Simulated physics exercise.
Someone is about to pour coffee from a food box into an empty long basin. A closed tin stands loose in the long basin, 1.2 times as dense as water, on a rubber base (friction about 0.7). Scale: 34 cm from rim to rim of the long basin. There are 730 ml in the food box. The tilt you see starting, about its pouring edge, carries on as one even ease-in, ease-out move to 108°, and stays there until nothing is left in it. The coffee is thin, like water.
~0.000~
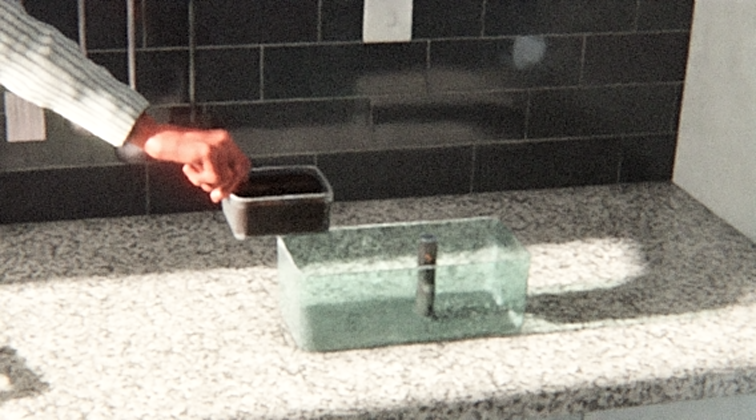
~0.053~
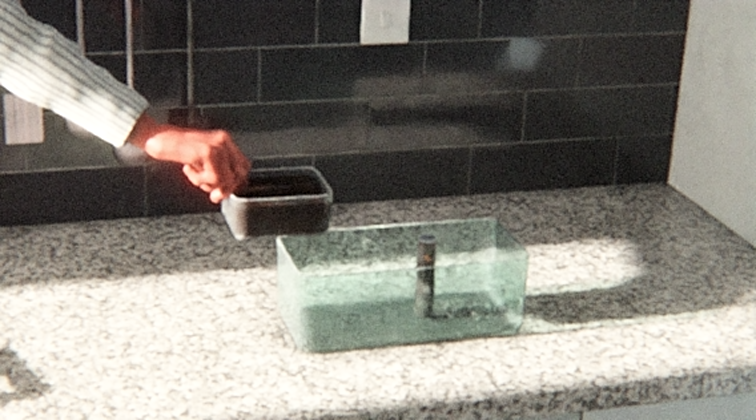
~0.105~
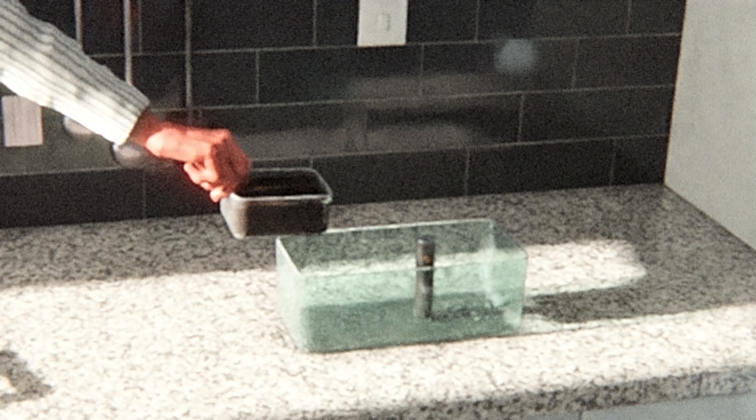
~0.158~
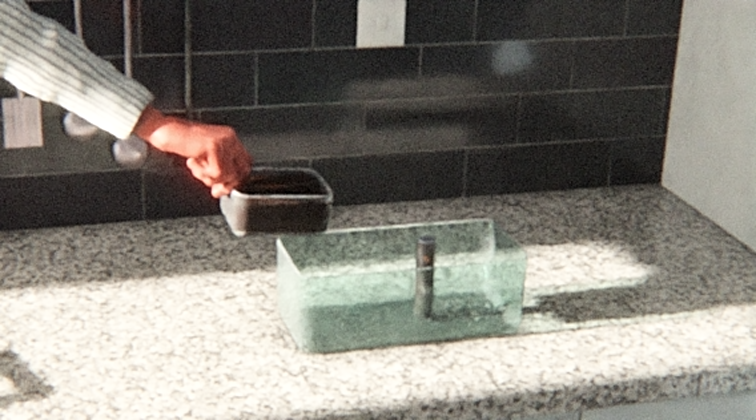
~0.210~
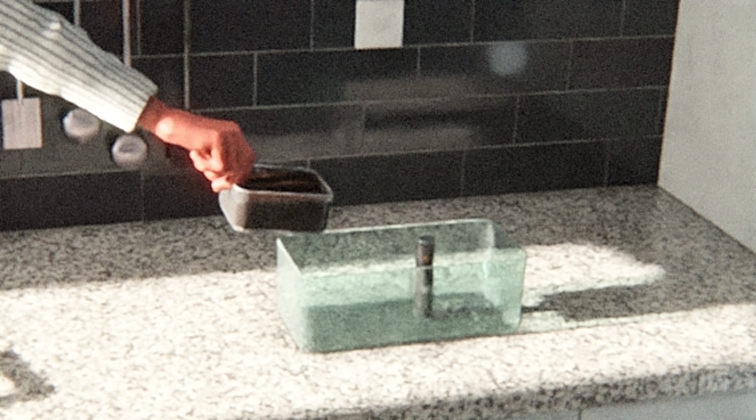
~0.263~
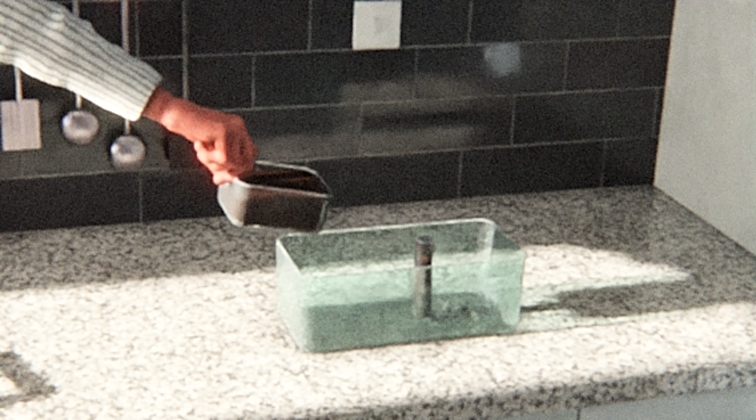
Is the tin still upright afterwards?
The tin stays up.
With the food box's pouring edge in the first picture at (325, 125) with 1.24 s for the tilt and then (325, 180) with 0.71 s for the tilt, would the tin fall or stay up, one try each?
First it remains upright; then it goes over.
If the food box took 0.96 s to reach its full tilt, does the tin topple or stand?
The tin remains upright.
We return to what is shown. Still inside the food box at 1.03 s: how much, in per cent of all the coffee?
About 6 per cent.
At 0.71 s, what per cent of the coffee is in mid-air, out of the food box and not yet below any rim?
Near 38 in a hundred.
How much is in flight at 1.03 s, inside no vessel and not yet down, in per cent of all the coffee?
About 8 per cent.
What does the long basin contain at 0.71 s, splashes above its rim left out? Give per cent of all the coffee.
About 20 per cent.
Then, 0.71 s in, the tilt is 66° and 41 per cent is still to pour; the tin stands where it began.
Then, 1.03 s in, the tilt is 101° and 6 per cent is still to pour; the tin stands where it began.
Then, 1.37 s in, the tilt is 108° and 0 per cent is still to pour; the tin stands where it began.
Then, 1.74 s in, the tilt is 108° and 0 per cent is still to pour; the tin stands where it began.
Finally, the tin stands where it began.
